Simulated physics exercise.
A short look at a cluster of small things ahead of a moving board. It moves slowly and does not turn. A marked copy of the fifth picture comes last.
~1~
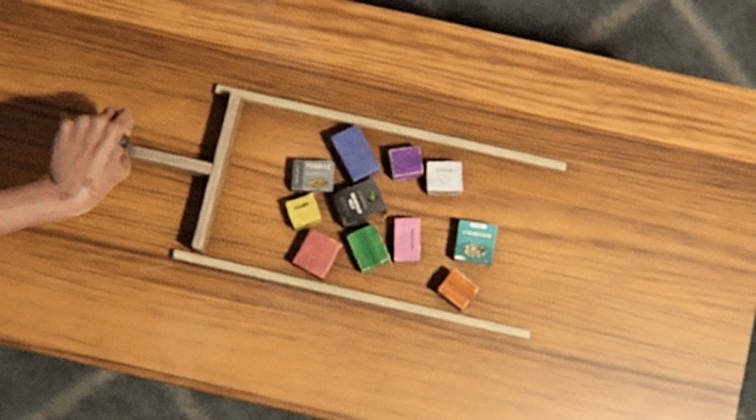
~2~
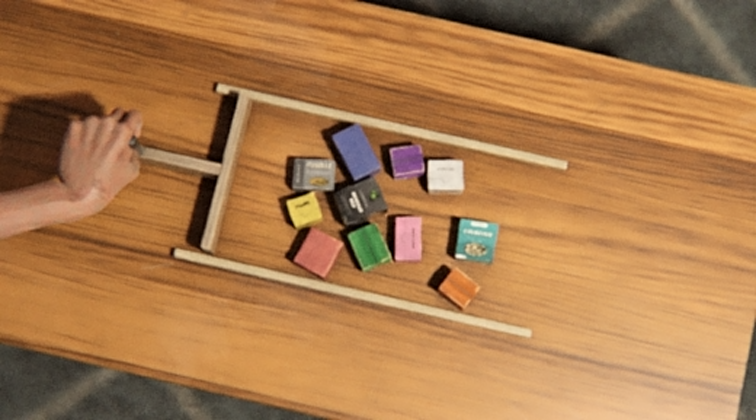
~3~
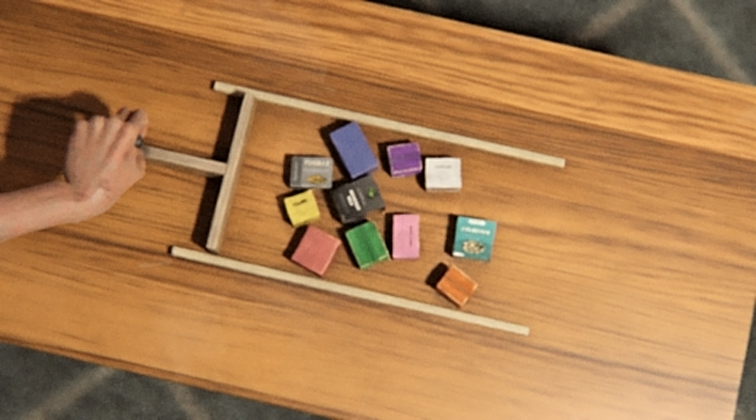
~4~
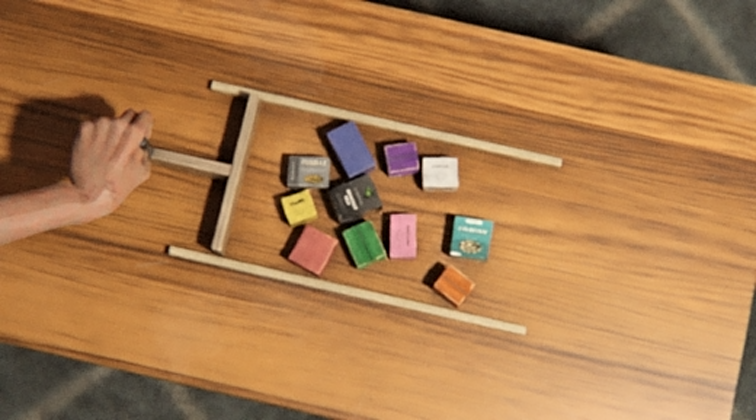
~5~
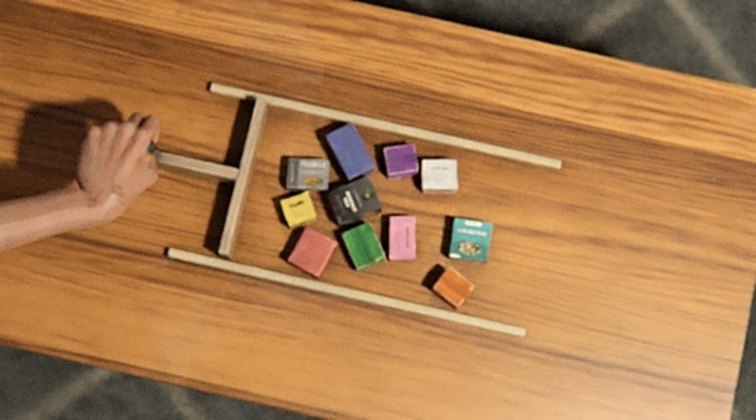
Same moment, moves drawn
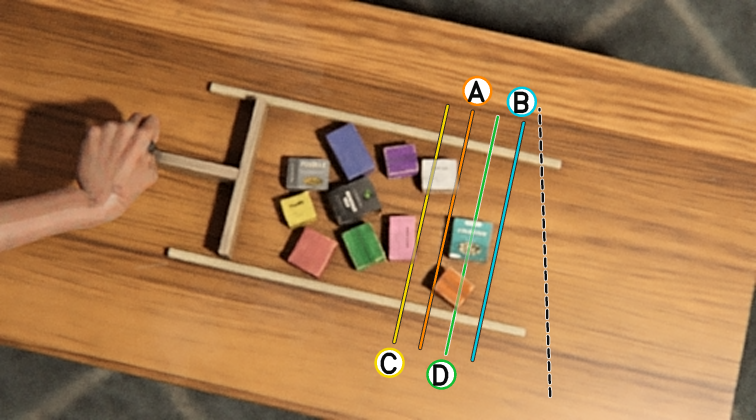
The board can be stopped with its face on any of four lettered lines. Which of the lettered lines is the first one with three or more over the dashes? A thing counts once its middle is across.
Line D.
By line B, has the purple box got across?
Yes.
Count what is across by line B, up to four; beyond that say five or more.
It has five or more across.
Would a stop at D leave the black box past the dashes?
No.
On the marked copy, A at (447, 228); B at (498, 240); C at (421, 222); D at (472, 234); the dashed line at (545, 250).
With D. Early on, board (324, 194); turquoise box (470, 242); orange box (453, 289); none across.
Further on, board (407, 212); white packet (520, 191); turquoise box (510, 244); none across.
At the end, board (470, 226); white packet (581, 205); turquoise box (568, 252); four across.
As for the rest, A gets only two across; B gets six across, but is farther than needed; C gets none across.
